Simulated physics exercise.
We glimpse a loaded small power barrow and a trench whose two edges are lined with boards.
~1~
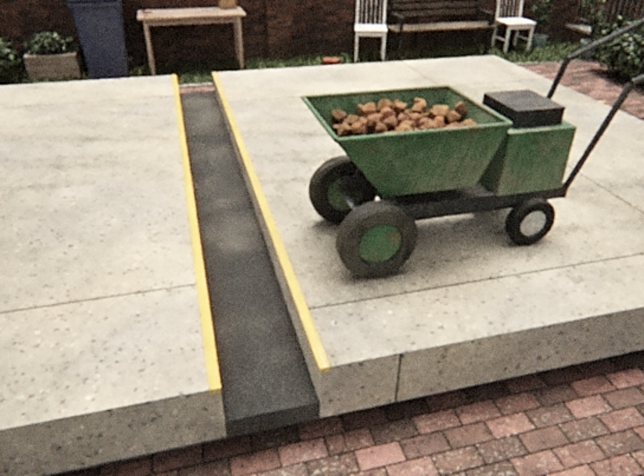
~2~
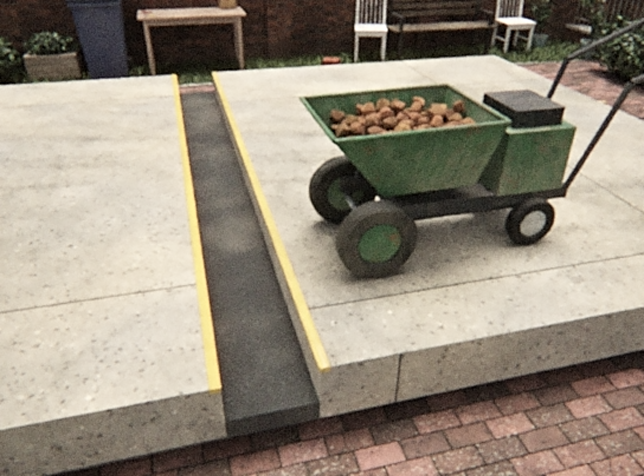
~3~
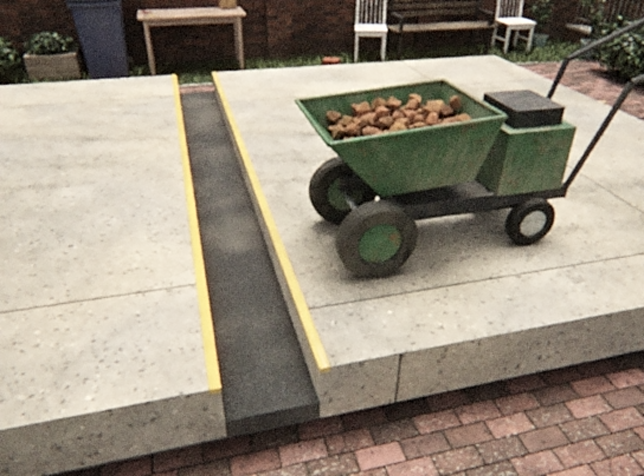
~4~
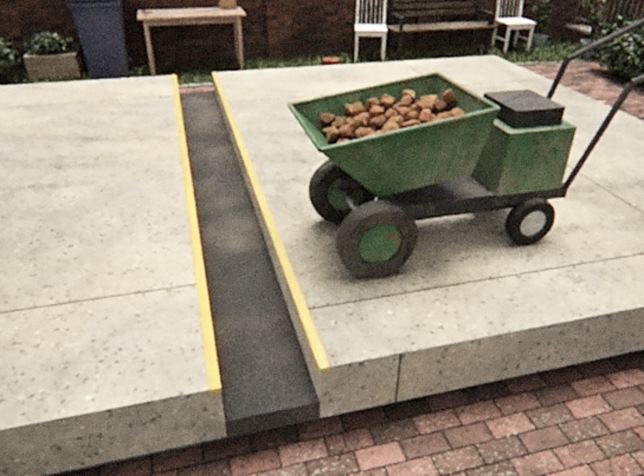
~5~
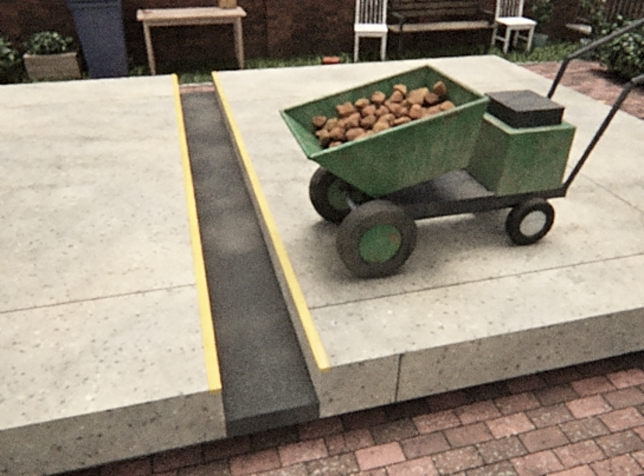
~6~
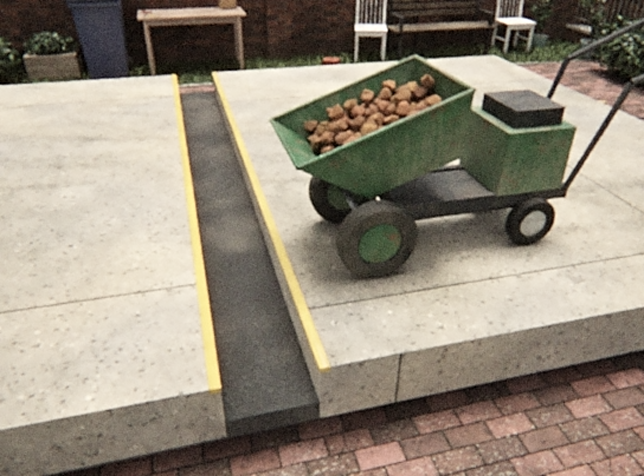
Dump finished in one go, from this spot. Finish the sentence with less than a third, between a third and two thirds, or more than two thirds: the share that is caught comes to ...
The share that is caught comes to more than two thirds.
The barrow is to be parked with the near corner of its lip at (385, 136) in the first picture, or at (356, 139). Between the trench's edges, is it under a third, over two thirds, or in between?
First above two thirds, then beyond two thirds.
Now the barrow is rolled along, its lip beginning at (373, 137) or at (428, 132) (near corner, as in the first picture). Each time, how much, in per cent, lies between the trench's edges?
First spot: About 80 percent; second spot: About 40 percent.
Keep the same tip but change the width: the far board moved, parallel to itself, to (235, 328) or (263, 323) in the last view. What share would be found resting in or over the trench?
Roughly 50 % and 0 %.
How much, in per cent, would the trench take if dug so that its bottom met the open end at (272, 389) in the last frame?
Estimate: Approx. 40 in a hundred.
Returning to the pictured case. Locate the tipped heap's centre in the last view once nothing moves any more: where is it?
(230, 278).
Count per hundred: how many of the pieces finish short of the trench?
About 0 per cent.
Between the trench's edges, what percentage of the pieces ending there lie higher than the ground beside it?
About 10 per cent.
Just after the last frame, skip tipped steeply; every one in the skip.
A moment on, skip tipped right over; roughly two thirds in the skip; roughly a quarter in or heaped over the trench; just a few beyond it; just a few falling.
Further on, skip tipped right over; roughly a quarter in the skip; roughly two thirds in or heaped over the trench; about a tenth beyond it.
When it is over, skip tipped right over; about a tenth in the skip; the larger part in or heaped over the trench; about a tenth beyond it.
